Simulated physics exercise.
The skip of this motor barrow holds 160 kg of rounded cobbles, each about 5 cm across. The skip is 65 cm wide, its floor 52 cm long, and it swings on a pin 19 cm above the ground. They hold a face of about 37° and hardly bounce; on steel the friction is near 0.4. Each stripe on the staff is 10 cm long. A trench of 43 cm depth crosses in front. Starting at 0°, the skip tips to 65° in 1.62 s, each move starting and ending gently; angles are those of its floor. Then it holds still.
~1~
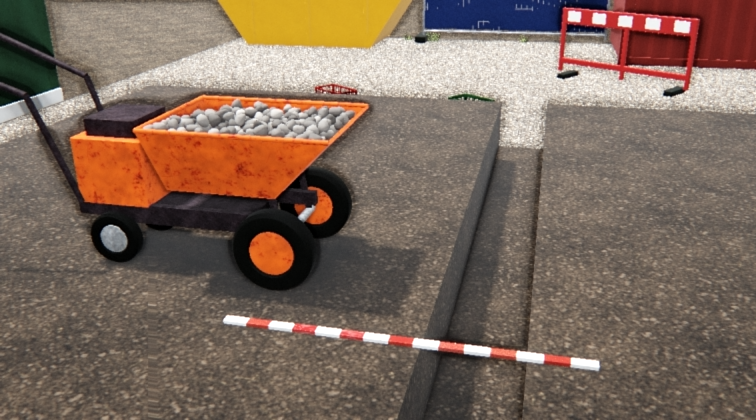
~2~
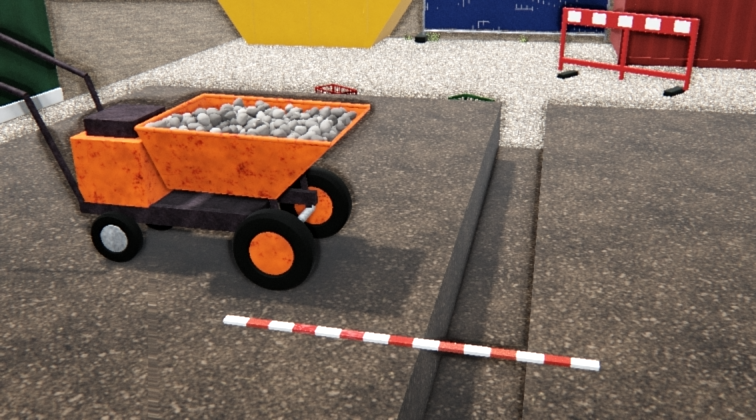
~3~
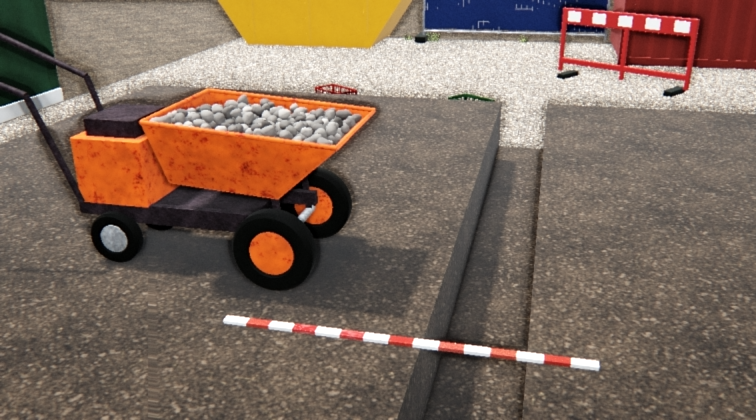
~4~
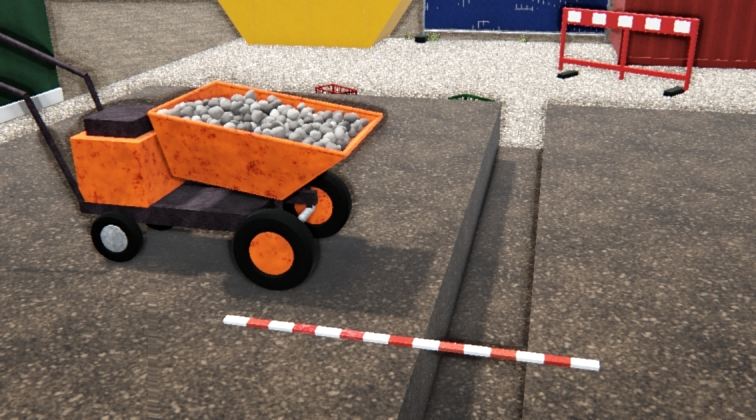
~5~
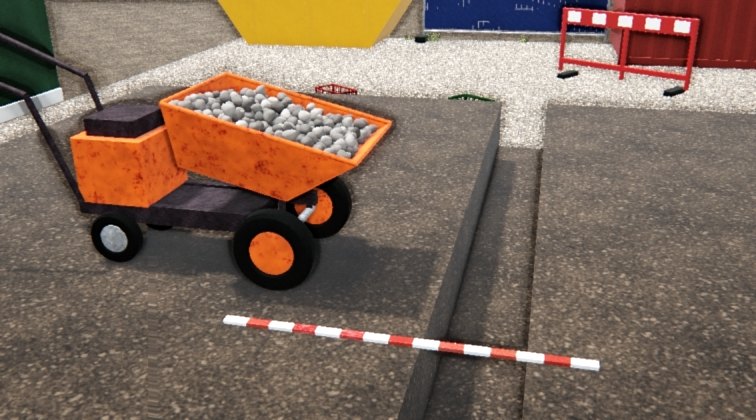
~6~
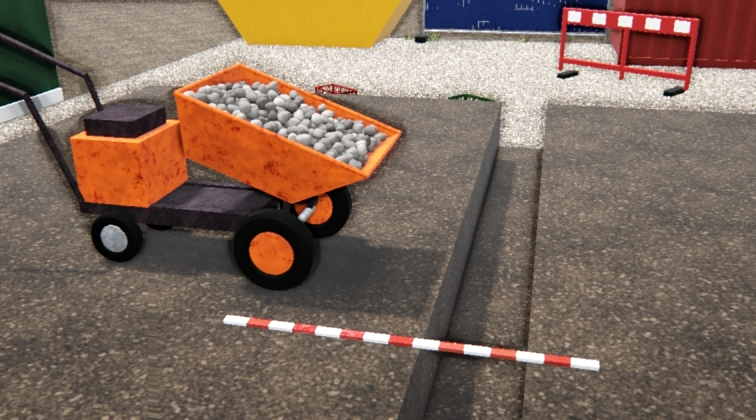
An orange motor barrow with black tyres, its skip heaped with rounded grey cobbles, stands at the left on dark, speckled paving, seen from slightly above by a still camera. A red-and-white striped staff lies across a trench to the right, with pale gravel, a yellow container and a red-and-white barrier behind. The skip tilts slowly forward, its rear rising clear of the orange body, while the wheels stay put.
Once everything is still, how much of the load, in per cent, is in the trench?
Roughly 92 per cent ends in the trench.
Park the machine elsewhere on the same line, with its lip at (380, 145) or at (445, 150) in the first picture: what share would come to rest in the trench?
Near 95 per cent from the first place, 40 from the second.
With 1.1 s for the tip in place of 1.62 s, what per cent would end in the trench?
It would be near 95 per cent.
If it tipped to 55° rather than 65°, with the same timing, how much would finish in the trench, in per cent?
Then about 70 per cent.
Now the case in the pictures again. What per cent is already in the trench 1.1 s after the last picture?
Some 35 per cent.
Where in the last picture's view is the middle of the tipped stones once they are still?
Near (482, 340).
Then, 0.6 s after the last picture the floor is at 55°, 99 % in the skip, 1 % short of the trench; the foremost stones are at (426, 227).
Then, 1.1 s after the last picture the floor is at 65°, 54 % in the skip, 10 % short of the trench, 35 % in the trench; the foremost stones are at (520, 366).
Then, 1.5 s after the last picture the floor is at 65°, 24 % in the skip, 12 % short of the trench, 64 % in the trench; the foremost stones are at (525, 345).
Then, 3.4 s after the last picture the floor is at 65°, 0 % in the skip, 8 % short of the trench, 92 % in the trench; the foremost stones are at (522, 352).
